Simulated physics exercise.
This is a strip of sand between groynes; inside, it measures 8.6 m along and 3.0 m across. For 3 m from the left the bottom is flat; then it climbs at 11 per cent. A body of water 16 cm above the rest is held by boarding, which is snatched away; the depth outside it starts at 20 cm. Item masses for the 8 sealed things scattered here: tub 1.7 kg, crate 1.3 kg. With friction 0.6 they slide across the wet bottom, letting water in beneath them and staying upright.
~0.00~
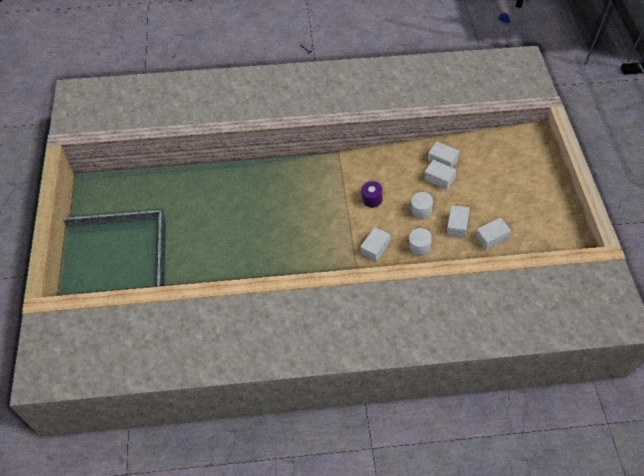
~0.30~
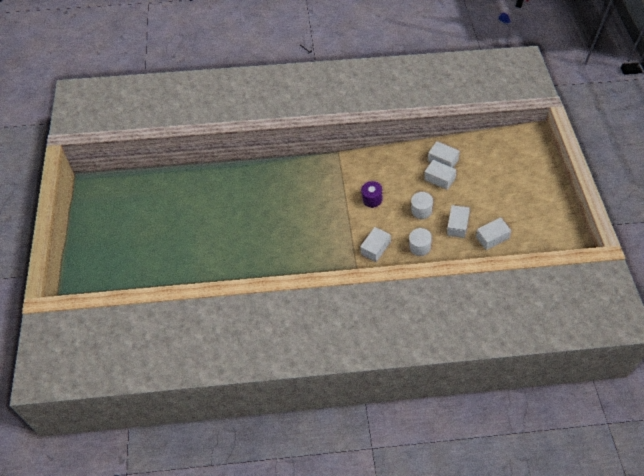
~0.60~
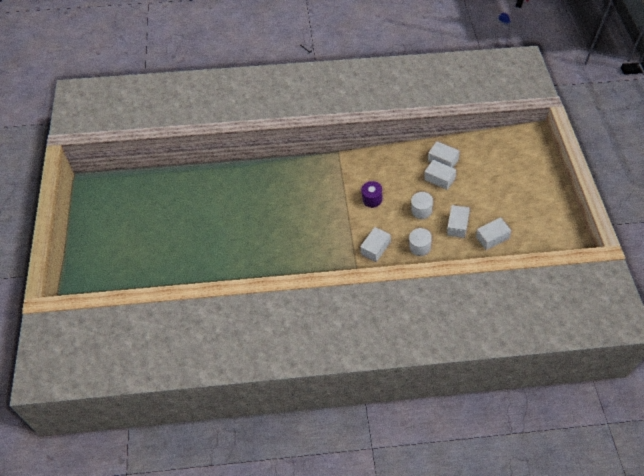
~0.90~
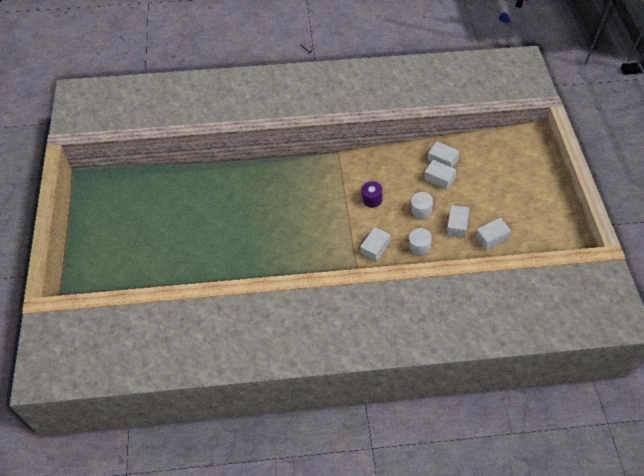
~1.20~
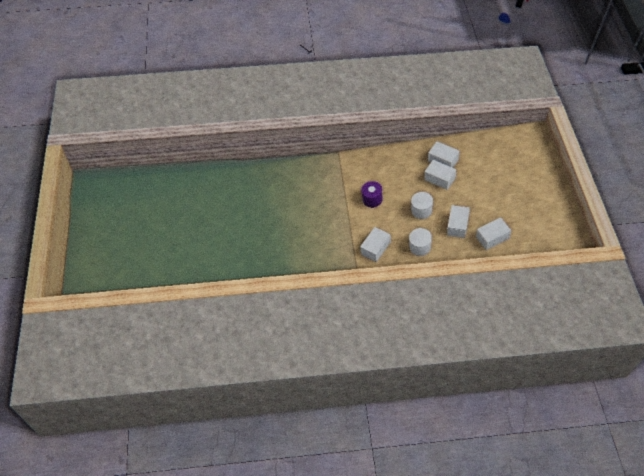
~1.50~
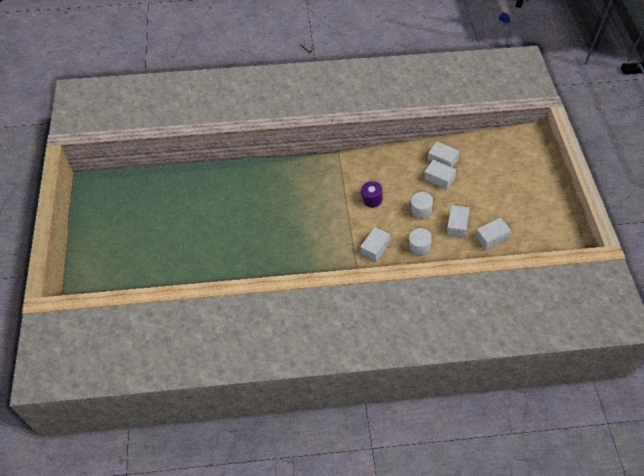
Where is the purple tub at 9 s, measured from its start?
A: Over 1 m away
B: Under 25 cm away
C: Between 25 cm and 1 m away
Answer: A.
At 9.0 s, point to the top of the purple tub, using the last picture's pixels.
Look around (281, 213) in the last view.
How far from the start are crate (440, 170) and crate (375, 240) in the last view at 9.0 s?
They sit 0 cm and 140 cm away, in the order given.
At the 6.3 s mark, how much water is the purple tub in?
9 cm, roughly.
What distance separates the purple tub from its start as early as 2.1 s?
Shift: About 0 cm.
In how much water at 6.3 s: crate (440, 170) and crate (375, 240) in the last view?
Close to 0 and 8 centimetres.
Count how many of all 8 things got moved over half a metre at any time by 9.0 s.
All told, that gives 2.
After 2.1 s the purple tub is near (374, 189), 0.0 m from its start, aground; 0 afloat.
After 4.0 s the purple tub is near (381, 185), 0.1 m from its start, afloat; 2 afloat.
After 6.3 s the purple tub is near (300, 205), 1.3 m from its start, afloat; 2 afloat.
After 9.0 s the purple tub is near (281, 213), 1.6 m from its start, afloat; 2 afloat.
